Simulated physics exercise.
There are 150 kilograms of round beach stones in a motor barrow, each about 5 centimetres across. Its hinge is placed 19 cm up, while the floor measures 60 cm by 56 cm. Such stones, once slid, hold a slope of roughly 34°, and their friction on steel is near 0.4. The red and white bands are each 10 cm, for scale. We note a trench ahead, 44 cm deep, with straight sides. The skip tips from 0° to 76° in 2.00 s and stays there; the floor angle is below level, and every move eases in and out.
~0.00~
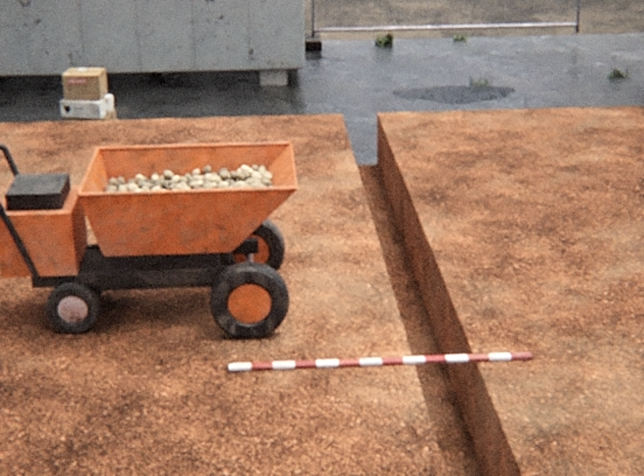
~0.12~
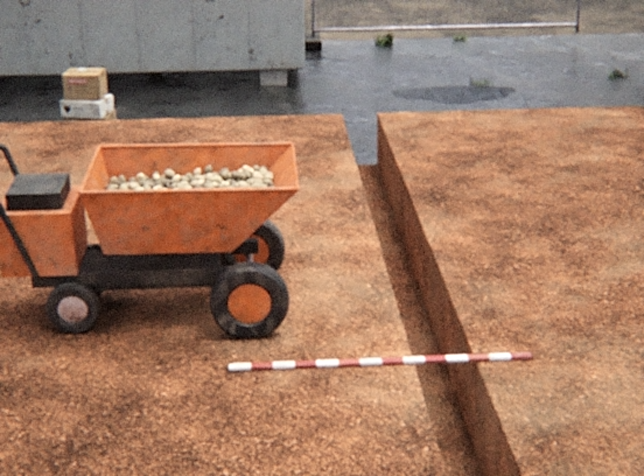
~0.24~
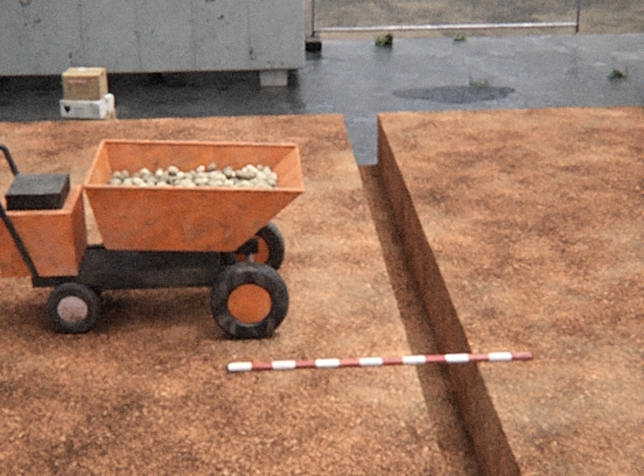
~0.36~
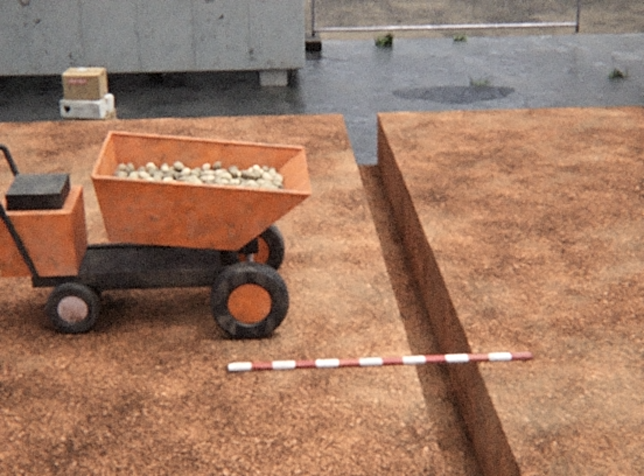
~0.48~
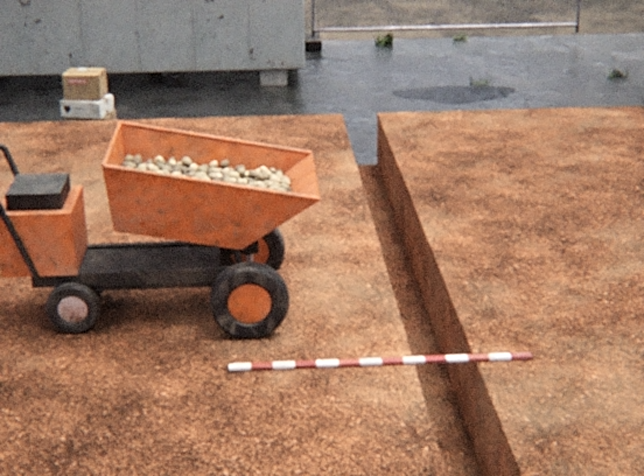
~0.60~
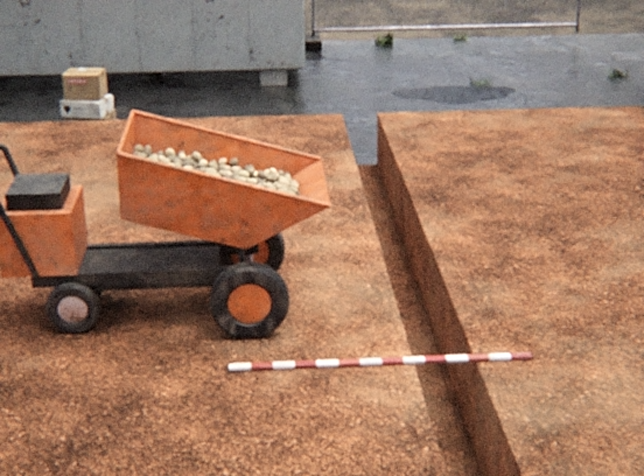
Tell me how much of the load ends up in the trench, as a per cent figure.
Some 88 per cent ends up in the trench.
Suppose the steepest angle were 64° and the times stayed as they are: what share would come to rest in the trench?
Some 100% would finish there.
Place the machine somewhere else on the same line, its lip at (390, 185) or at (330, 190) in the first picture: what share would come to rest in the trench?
Roughly 5 in a hundred from the first, 80 in a hundred from the second.
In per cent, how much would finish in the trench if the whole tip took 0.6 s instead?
With that timing, about 75 per cent.
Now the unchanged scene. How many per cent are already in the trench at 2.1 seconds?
At that moment: Approx. 75 %.
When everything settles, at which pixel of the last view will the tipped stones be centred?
Somewhere near pixel (420, 354).
After 1.5 s the floor is at 64°; 96 % in the skip, 3 % short of the trench, 1 % in the trench; the foremost stones are at (398, 264).
After 2.1 s the floor is at 76°; 16 % in the skip, 11 % short of the trench, 73 % in the trench, 1 % past the trench; the foremost stones are at (465, 303).
After 2.5 s the floor is at 76°; 5 % in the skip, 11 % short of the trench, 83 % in the trench, 1 % past the trench; the foremost stones are at (482, 301).
After 4.4 s the floor is at 76°; 0 % in the skip, 12 % short of the trench, 88 % in the trench, 1 % past the trench; the foremost stones are at (486, 304).
